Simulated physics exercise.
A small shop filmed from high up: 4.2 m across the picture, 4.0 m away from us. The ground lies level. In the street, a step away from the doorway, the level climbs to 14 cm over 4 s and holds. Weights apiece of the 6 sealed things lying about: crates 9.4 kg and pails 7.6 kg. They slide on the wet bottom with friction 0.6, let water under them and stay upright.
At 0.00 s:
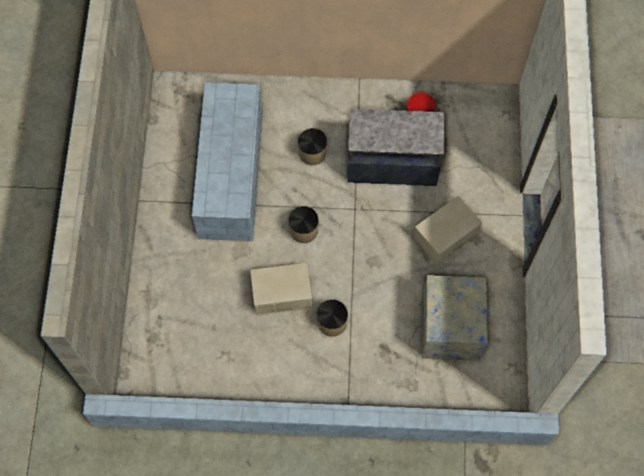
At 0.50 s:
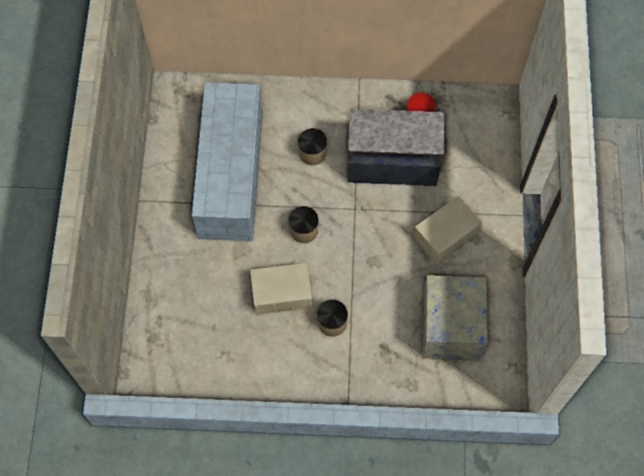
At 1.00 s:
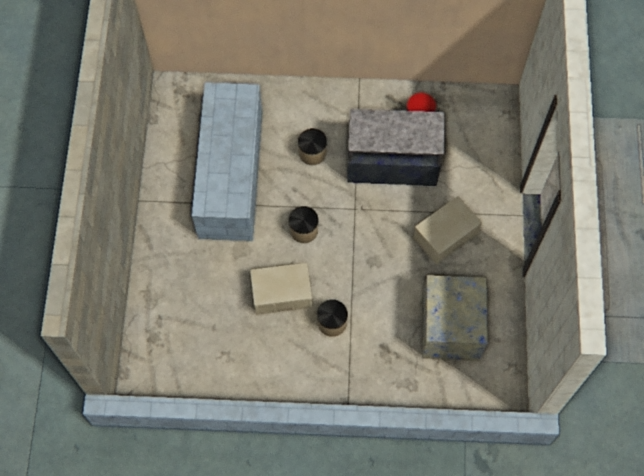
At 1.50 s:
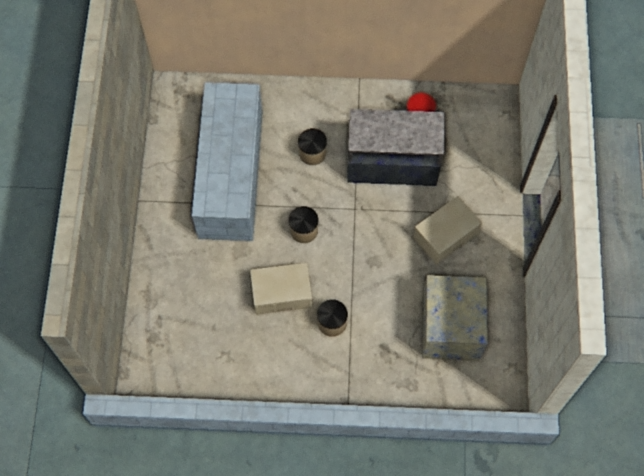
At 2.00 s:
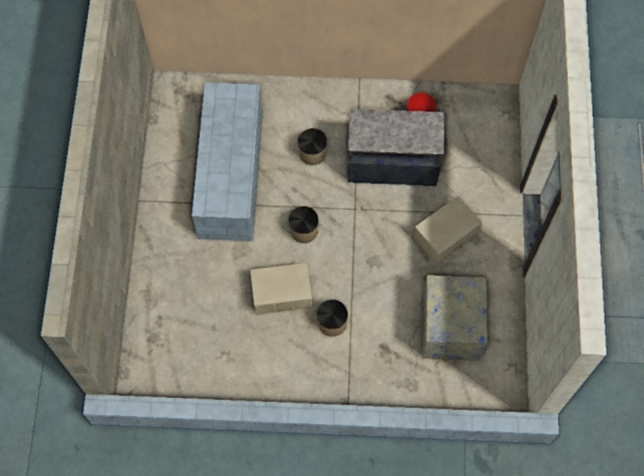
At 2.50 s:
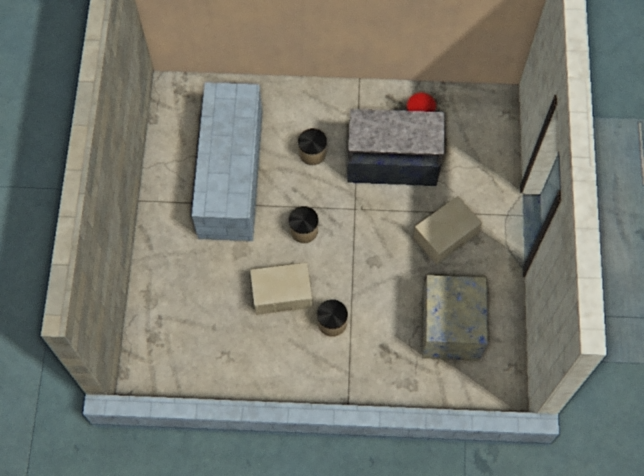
A small walled shop with a pale, cracked floor is seen from high above, open to view from the top, with a doorway in its right wall. A long blue-grey block stands at left, three dark round pails run down the middle, and a dark counter with a red object behind it, tan boxes and a speckled crate sit around them. The objects and camera stay still while the ground outside turns from grey-green to bluish, and a faint bluish patch appears at the doorway.
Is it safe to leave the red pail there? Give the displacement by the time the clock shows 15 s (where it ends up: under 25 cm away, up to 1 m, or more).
Red pail stays put.
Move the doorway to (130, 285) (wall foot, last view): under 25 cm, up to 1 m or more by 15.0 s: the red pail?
In that case the red pail stays put.
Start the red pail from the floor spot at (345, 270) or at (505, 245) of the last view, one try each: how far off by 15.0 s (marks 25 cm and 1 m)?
In that order: It holds its place; it moves a short way.
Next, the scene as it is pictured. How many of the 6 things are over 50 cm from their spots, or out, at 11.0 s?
1 of them.
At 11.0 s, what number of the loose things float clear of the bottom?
1 of them.
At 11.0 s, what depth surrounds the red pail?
About 3 cm.
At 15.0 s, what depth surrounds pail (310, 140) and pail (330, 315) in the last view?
About 6 and 4 cm.
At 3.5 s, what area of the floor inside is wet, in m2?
Roughly 1.0 m2.
After 3.5 s the red pail is near (422, 105), 0.0 m from its start, aground; 0 afloat.
After 6.8 s the red pail is near (422, 105), 0.0 m from its start, aground; 1 afloat.
After 11.0 s the red pail is near (422, 105), 0.0 m from its start, aground; 1 afloat.
After 15.0 s the red pail is near (422, 105), 0.0 m from its start, aground; 2 afloat.
